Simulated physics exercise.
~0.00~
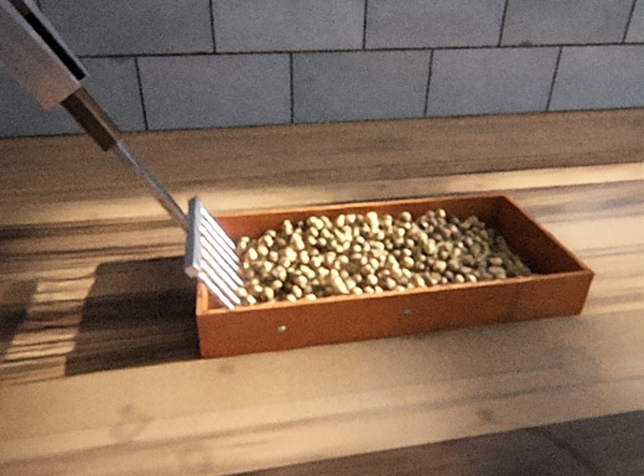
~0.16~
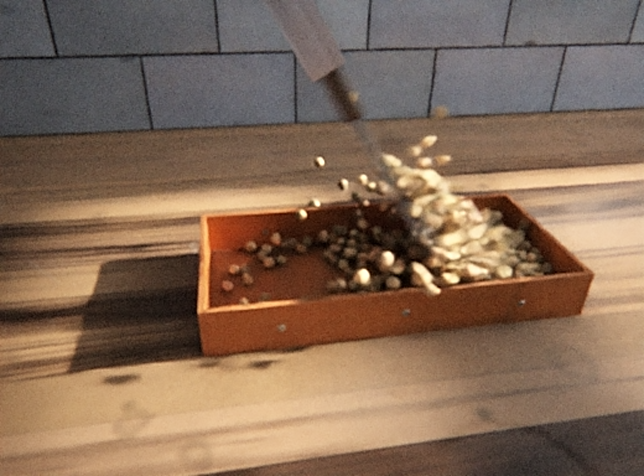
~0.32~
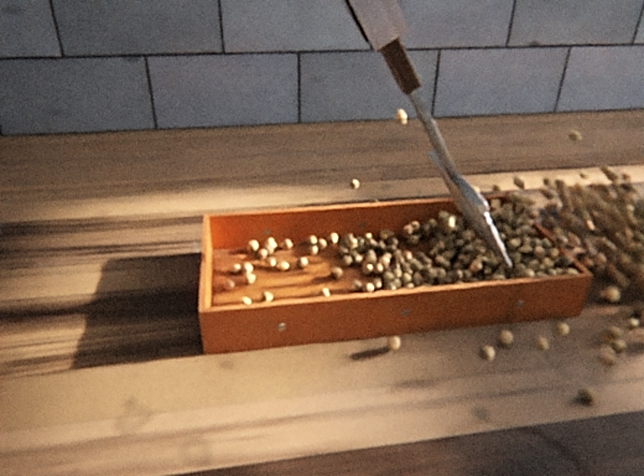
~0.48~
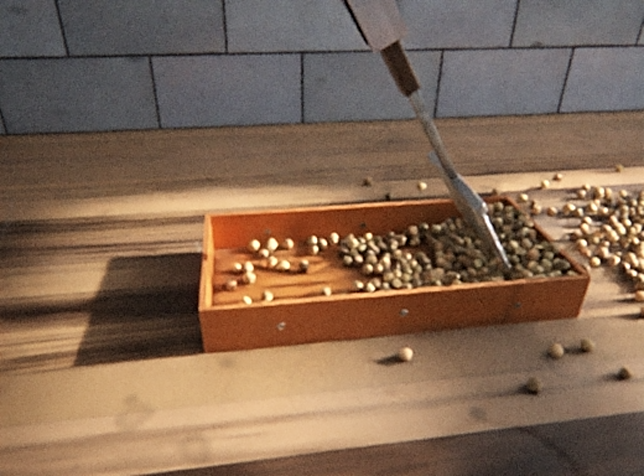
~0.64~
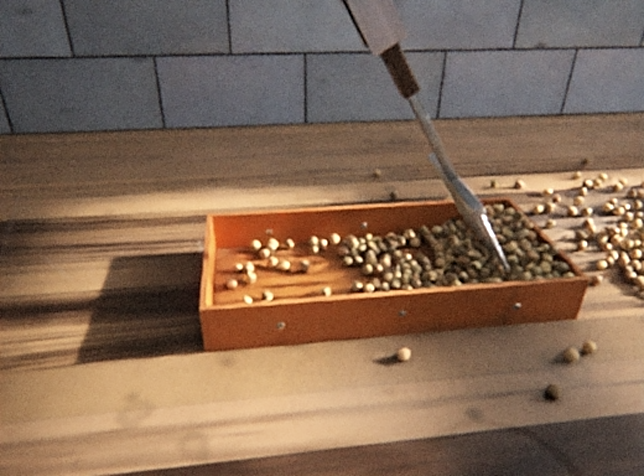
On a wooden counter, a robot-held fork sweeping right through a tray of dried chickpeas, scattering many beyond its right end.
